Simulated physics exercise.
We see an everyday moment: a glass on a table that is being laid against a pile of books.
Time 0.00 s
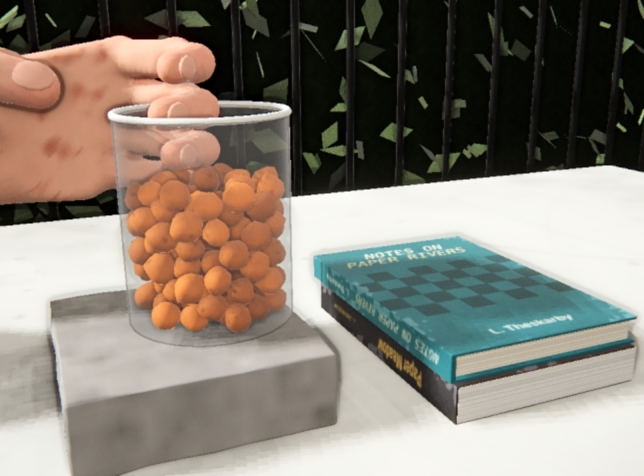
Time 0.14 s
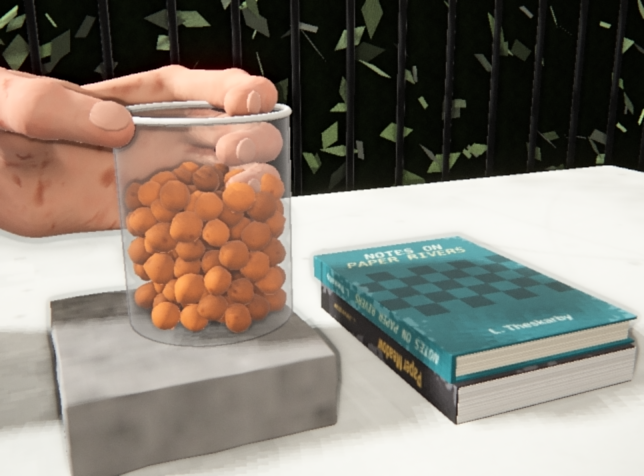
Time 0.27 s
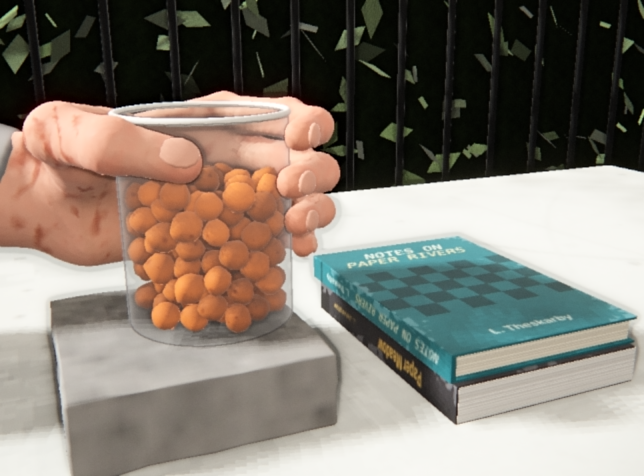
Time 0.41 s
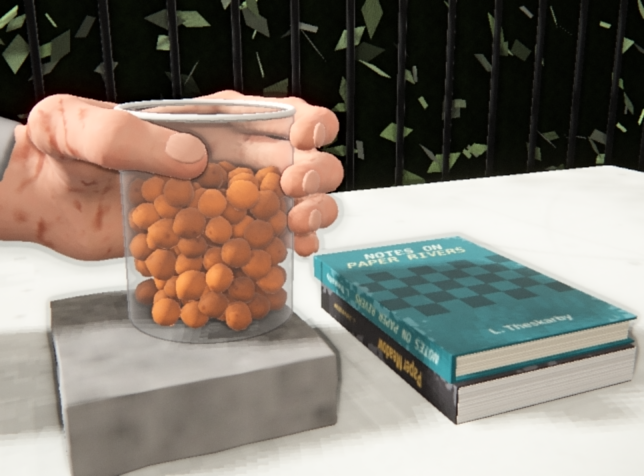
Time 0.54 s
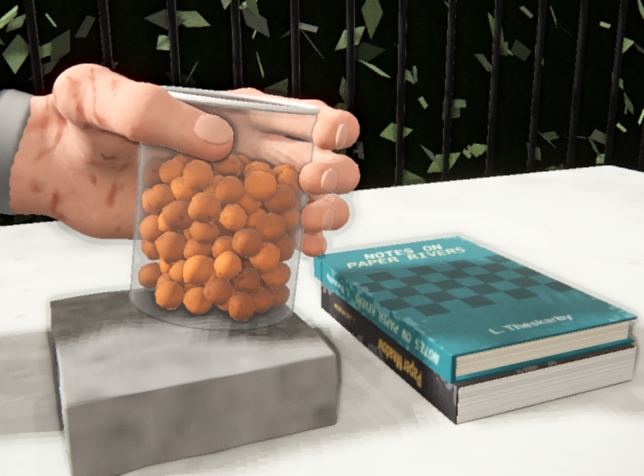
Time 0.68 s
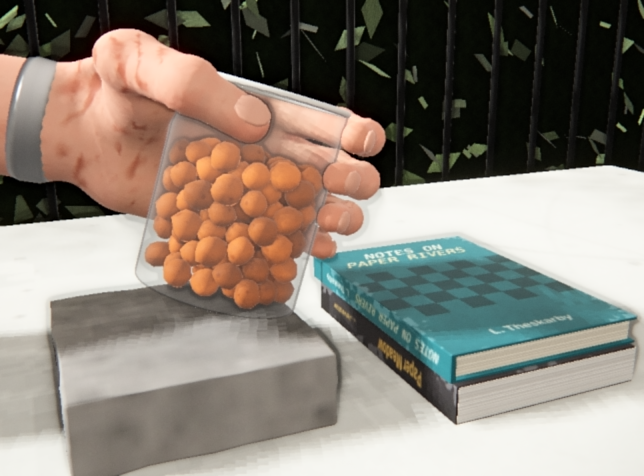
A hand reaches in from the left over a white table, seen from slightly above by a still camera against dark bars and scattered green leaves. A clear glass of round orange pieces stands on a grey block, left of two stacked books, the upper one teal. The fingers close around the glass, lift it slightly and tilt its top rightward, the orange pieces shifting inside.
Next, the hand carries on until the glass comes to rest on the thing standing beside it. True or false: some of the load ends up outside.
True, part of it gets out.
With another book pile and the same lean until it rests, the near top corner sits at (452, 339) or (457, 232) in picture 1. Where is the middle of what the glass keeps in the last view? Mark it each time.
Case 1: (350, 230); case 2: (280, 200).
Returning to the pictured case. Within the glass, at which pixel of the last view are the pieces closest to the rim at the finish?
Roughly at (454, 268) in the last view, I'd say.
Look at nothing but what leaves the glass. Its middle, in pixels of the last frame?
I'd point to around (478, 264) for that.
By 1.25 s, the glass leans 56°; everything is still inside.
By 1.76 s, the glass leans 90°; a stray few of the coated peanuts out of it.
By 2.19 s, the glass rests on the book pile at 94°; a small part of the coated peanuts out of it.
When it is over (2.4 s), the glass rests on the book pile at 94°; a small part of the coated peanuts out of it.
